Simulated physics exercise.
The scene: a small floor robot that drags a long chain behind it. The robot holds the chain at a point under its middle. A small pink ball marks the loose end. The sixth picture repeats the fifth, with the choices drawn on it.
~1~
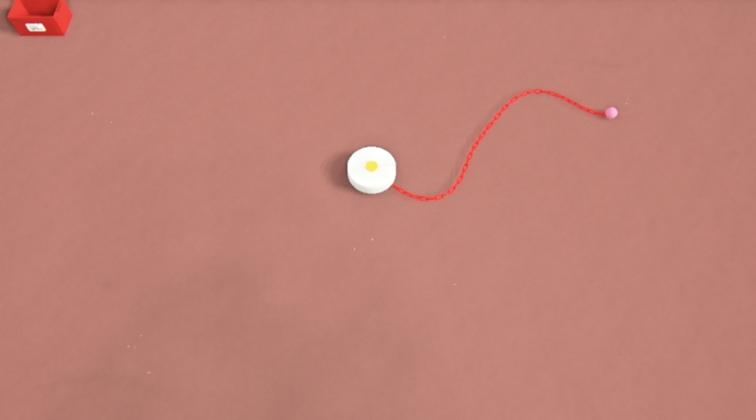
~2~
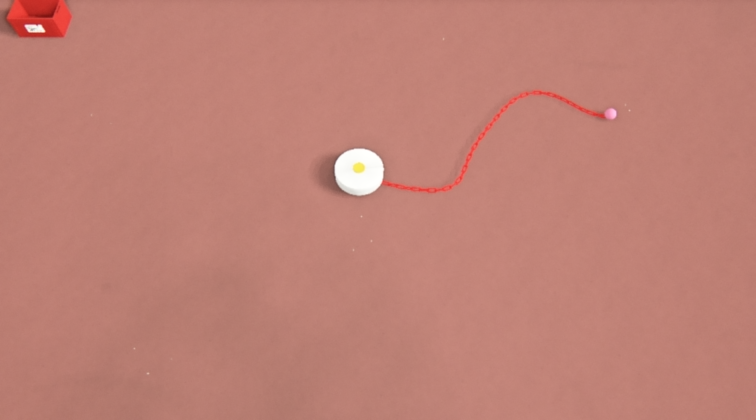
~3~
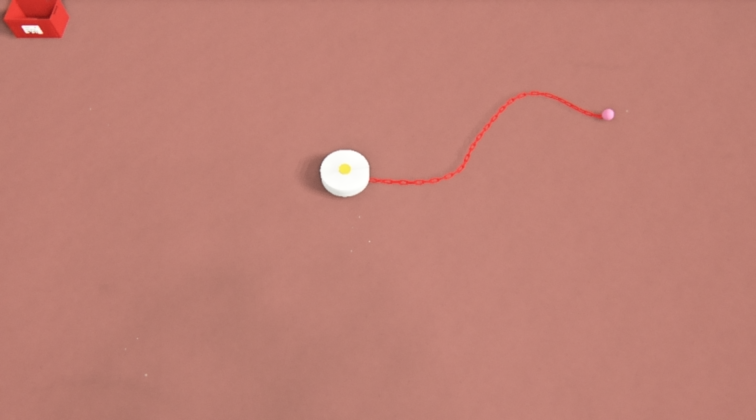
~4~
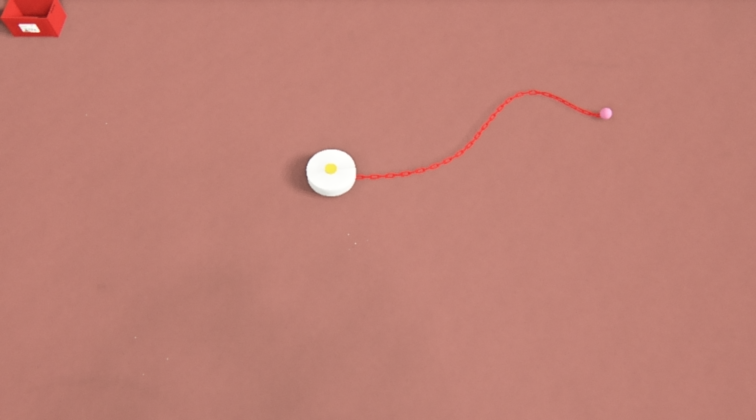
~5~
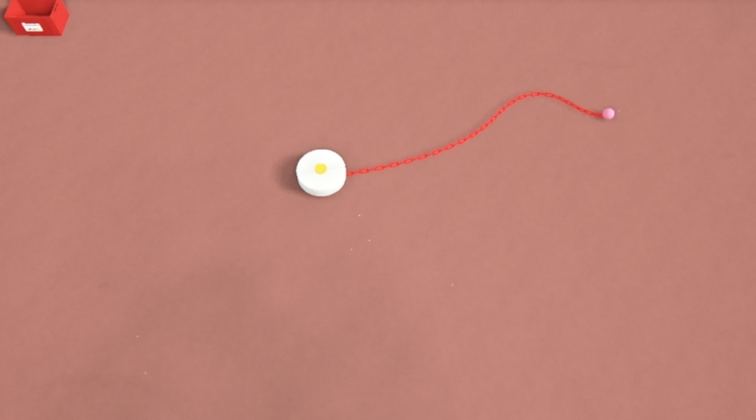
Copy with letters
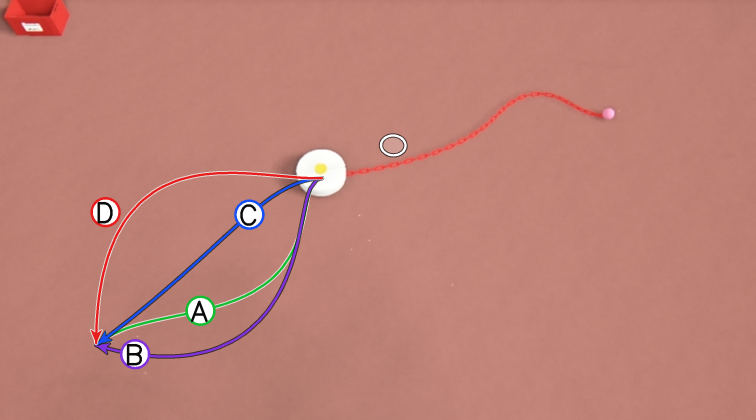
In the video, a round white robot with a yellow center moves slowly left across a reddish surface, drawing the near part of a curved red chain straighter while the pink-tipped far end stays almost still.
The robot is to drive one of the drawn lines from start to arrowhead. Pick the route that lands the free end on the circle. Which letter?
With D the free end lies on the ring.
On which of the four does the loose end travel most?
Route D.
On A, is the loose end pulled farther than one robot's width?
Yes.
On the marked copy, A from (322, 178) via (252, 292) to (98, 344); B from (322, 178) via (265, 314) to (96, 345); C from (322, 178) via (212, 248) to (98, 344); D from (322, 178) via (159, 189) to (96, 343); the ring at (393, 145).
With D. Early on, robot (199, 170), middle of the chain (373, 150), free end (526, 117).
Further on, robot (106, 248), middle of the chain (279, 173), free end (438, 134).
At the end, robot (92, 342), middle of the chain (242, 208), free end (395, 143); the free end is on the ring.
As for the rest, A leaves the free end at (432, 170); B leaves the free end at (433, 176); C leaves the free end at (419, 155).
